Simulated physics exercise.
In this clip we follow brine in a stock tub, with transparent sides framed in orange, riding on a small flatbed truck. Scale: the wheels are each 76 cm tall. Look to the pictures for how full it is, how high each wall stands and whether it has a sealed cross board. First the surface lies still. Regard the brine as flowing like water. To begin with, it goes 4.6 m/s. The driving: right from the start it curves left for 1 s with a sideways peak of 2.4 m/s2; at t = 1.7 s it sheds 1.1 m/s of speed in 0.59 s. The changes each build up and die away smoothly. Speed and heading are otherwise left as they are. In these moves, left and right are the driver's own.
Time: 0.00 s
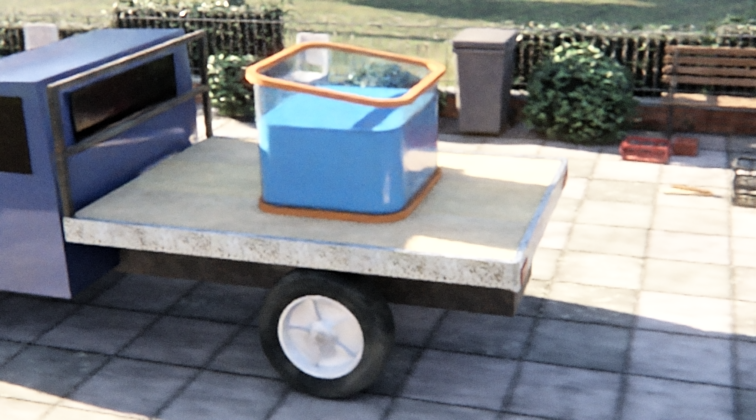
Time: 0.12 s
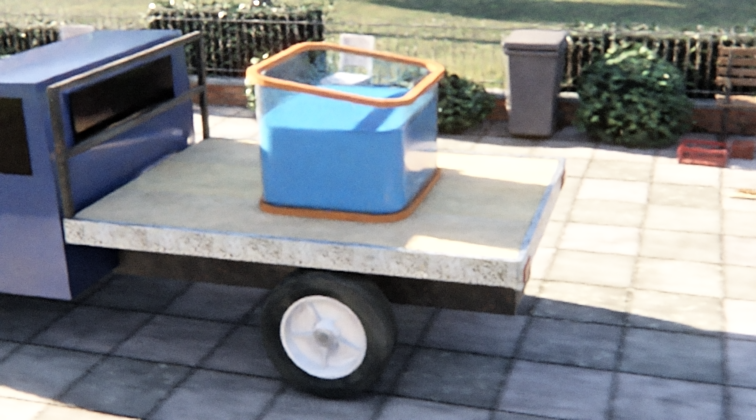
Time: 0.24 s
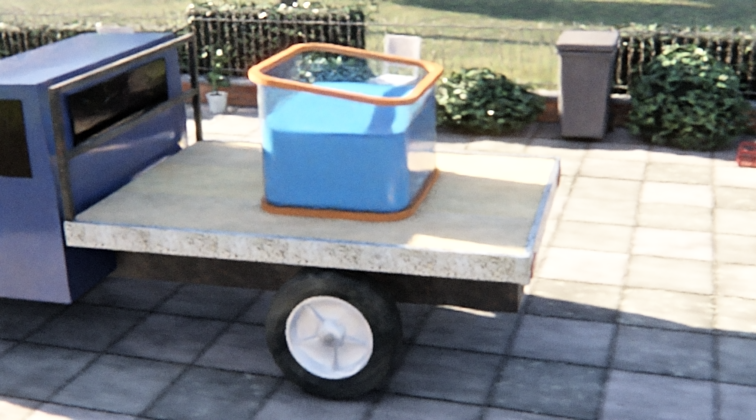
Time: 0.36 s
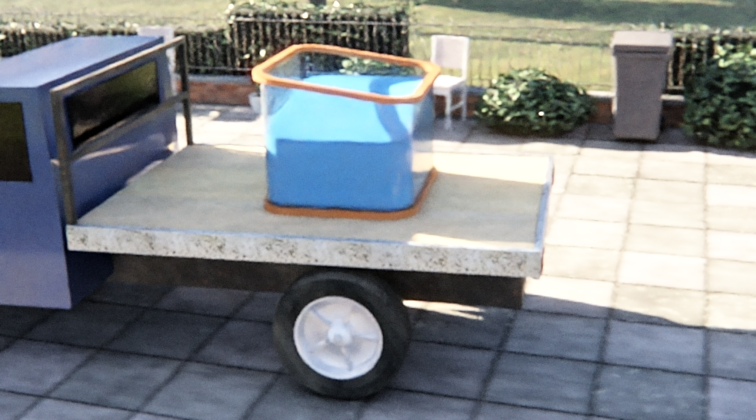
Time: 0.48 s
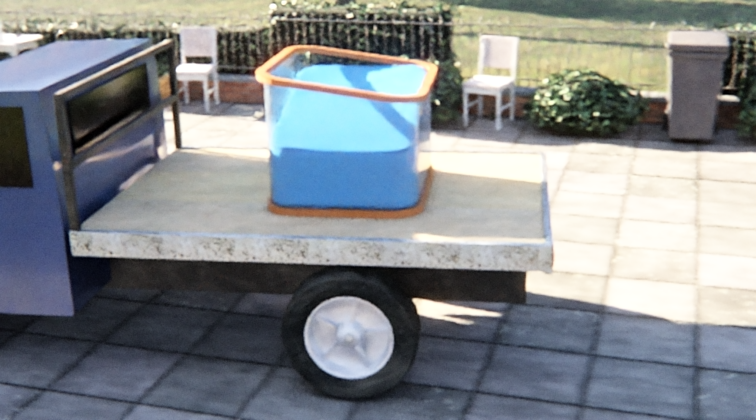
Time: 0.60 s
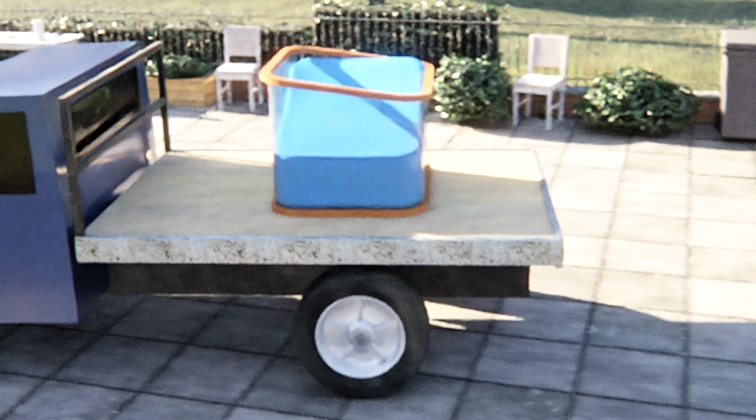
On a paved yard, blue liquid tilts in an orange-framed tub as a flatbed truck turns.
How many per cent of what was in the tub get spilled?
Roughly 4 per cent gets spilled.
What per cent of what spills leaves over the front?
30%.
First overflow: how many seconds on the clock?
Near 2.0 s.
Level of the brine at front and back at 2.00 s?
Close to 62 cm in front, close to 42 cm behind.
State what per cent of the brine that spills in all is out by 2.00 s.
Near 10 in a hundred.
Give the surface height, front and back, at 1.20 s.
Approx. 52 cm front, approx. 50 cm back.
Then, 1.20 s in, it stands 49 cm high behind and 52 cm in front; all of it is still inside.
Then, 2.00 s in, it stands 42 cm high behind and 63 cm in front; all of it is still inside.
Then, 2.80 s in, it stands 68 cm high behind and 32 cm in front; 1 per cent has gone mostly over the front, some over the far side.
Then, 5.28 s in, 4 per cent has gone over the back and the front, a little elsewhere, 15 of 403 litres.
